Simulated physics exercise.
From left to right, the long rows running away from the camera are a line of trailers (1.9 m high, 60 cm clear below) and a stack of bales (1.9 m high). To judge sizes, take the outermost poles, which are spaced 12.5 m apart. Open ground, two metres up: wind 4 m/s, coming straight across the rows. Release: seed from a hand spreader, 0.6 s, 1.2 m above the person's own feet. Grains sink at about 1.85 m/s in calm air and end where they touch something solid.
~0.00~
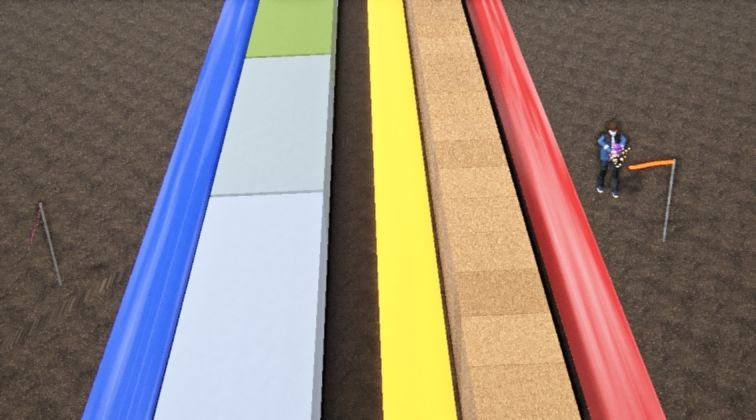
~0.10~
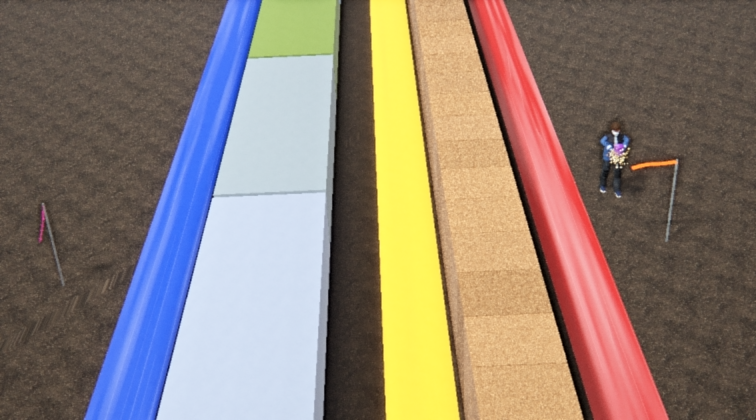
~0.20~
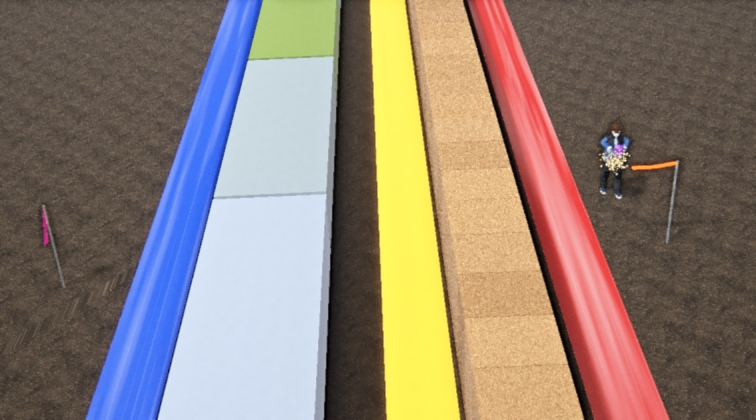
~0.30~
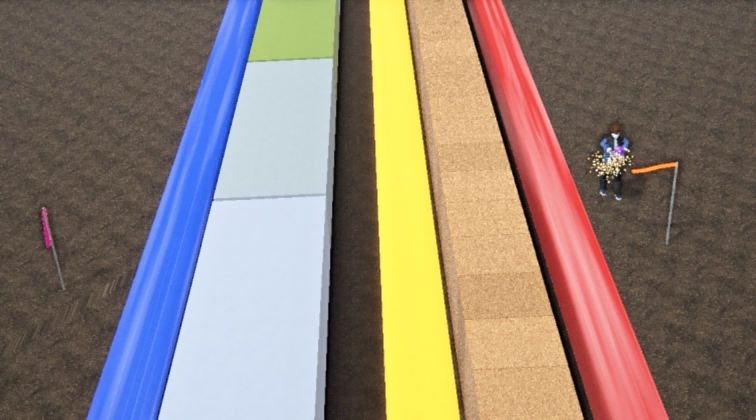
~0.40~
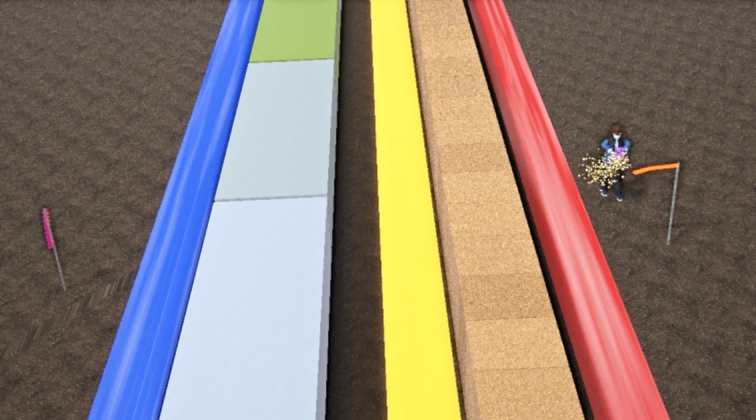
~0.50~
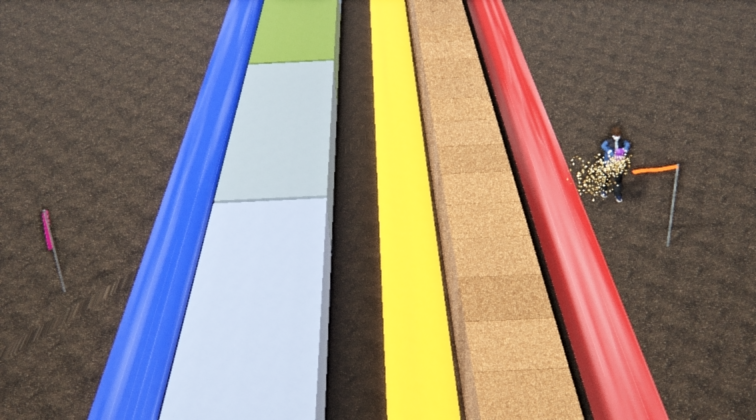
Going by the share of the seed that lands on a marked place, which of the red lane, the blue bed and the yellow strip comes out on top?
The biggest share falls on the red one.
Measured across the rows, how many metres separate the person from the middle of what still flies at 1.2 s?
Around 1.0 m.
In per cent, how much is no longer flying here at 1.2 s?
Share: Some 50 percent.
After 1.2 s, 33 % lies on the red lane, 0 % on the blue bed and 0 % on the yellow strip; 48 % has touched down or left; the middle of what still flies is 0.5 m above the low ground, near (567, 194).
After 2.0 s, 71 % lies on the red lane, 0 % on the blue bed and 0 % on the yellow strip; 93 % has touched down or left.
After 3.5 s, 72 % lies on the red lane, 0 % on the blue bed and 0 % on the yellow strip; 100 % has touched down or left.
After 8.0 s, 72 % lies on the red lane, 0 % on the blue bed and 0 % on the yellow strip; 100 % has touched down or left.
After 45.0 s, 72 % lies on the red lane, 0 % on the blue bed and 0 % on the yellow strip; 100 % has touched down or left.
